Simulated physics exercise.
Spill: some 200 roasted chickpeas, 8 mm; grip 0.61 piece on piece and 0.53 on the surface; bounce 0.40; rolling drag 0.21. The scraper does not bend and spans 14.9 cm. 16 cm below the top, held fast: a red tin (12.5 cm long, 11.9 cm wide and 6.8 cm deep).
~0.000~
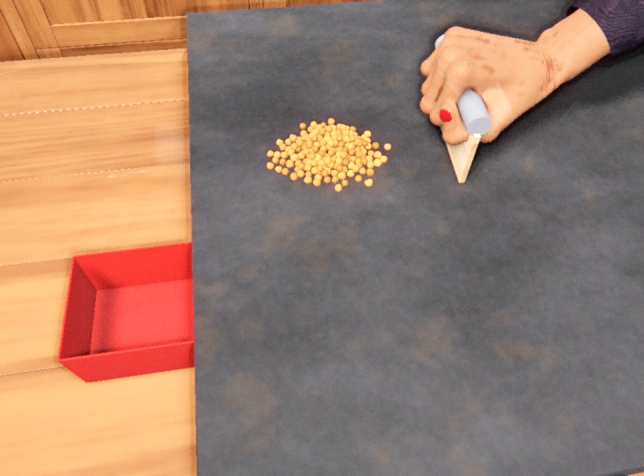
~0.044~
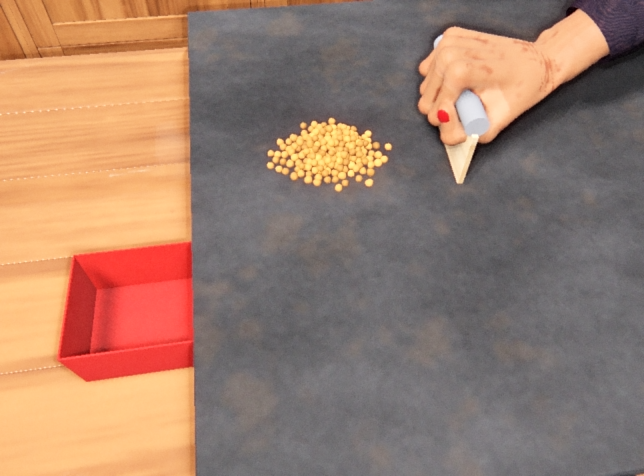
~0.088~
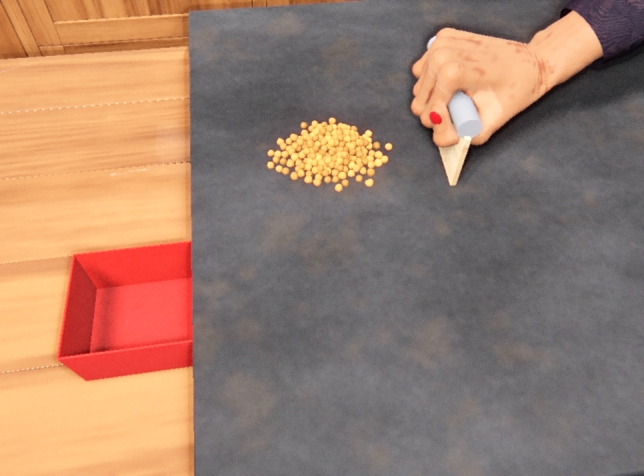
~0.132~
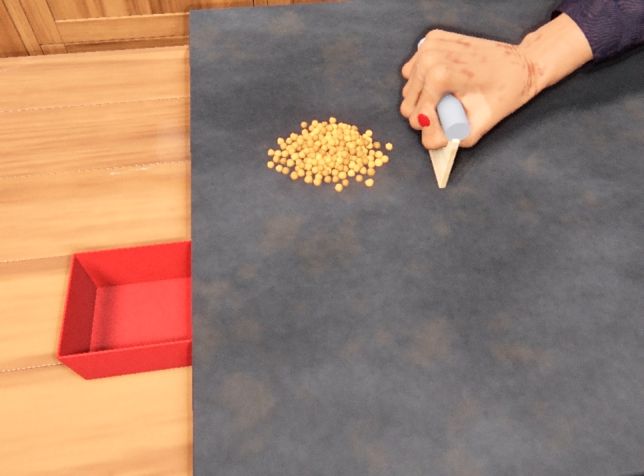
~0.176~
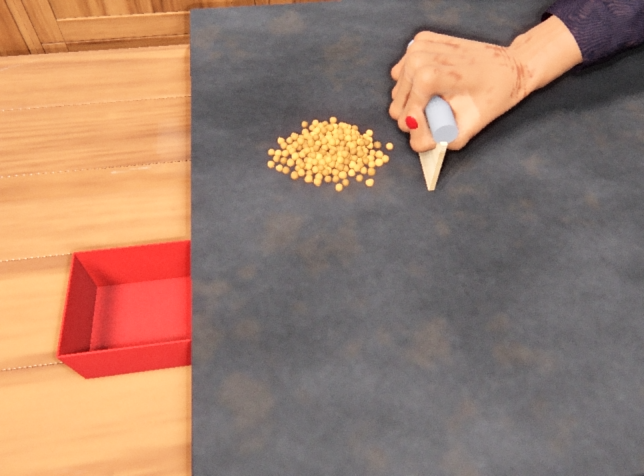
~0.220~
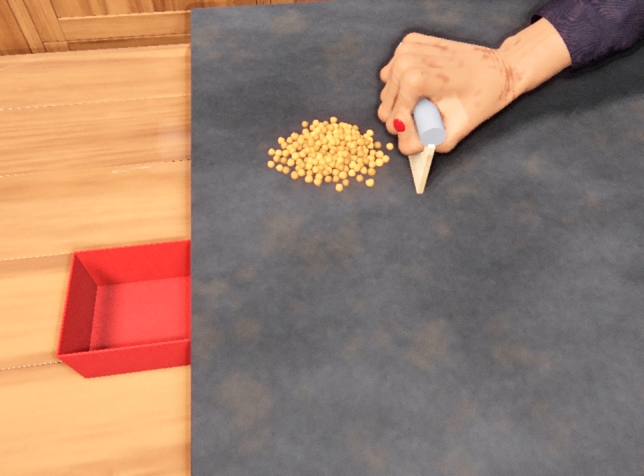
On a dark tabletop beside an open red tin, a hand gripping a small scraper slid it a short way left, closing in on a heap of small yellow balls that stayed still.
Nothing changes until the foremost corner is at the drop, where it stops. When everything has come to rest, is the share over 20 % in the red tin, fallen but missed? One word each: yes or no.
Red tin: Yes, fallen but missed: Yes.
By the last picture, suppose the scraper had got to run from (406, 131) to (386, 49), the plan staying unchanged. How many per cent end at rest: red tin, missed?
Red tin 0; missed 40.
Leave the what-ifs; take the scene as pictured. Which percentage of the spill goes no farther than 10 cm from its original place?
Something like 10 in a hundred.
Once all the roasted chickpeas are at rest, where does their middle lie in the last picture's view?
Roughly at (169, 260).
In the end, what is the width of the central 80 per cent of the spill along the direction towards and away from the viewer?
Around 16 centimetres.
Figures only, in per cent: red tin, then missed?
Shares - red tin 35, missed 50.
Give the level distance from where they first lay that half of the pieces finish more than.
I'd put it at close to 22 cm.
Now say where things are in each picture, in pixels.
Scraper from (474, 143) to (442, 60); moved 0.0 cm; pieces shifted so far, 0; middle of the spill at (331, 143); red tin at (131, 297), in the first picture.
Scraper from (472, 144) to (440, 60); moved 0.3 cm; pieces shifted so far, 0; middle of the spill at (331, 143), in the second picture.
Scraper from (464, 146) to (434, 61); moved 1.2 cm; pieces shifted so far, 0; middle of the spill at (331, 143), in the third picture.
Scraper from (453, 148) to (425, 63); moved 2.5 cm; pieces shifted so far, 0; middle of the spill at (332, 143), in the fourth picture.
Scraper from (441, 151) to (415, 64); moved 3.8 cm; pieces shifted so far, 0; middle of the spill at (332, 142), in the fifth picture.
Scraper from (429, 154) to (405, 66); moved 5.1 cm; pieces shifted so far, 0; middle of the spill at (332, 142); red tin at (130, 294). Its speed is about 0.30 m/s, heading 8 degrees towards the viewer, in the sixth picture.
Then, at 0.58 s, scraper 16 cm from its start, spill 11 cm wide; still on top 100 %.
Then, at 0.94 s, scraper 27 cm from its start, spill 14 cm wide; off the edge, not caught 15 %, still on top 85 %.
After 1.25 s, scraper 29 cm from its start, spill 17 cm wide; red tin 35 %, off the edge, not caught 50 %, still on top 15 %.
At rest (1.7 s), red tin 35 %, fallen but missed 50 %, still on top 15 %.
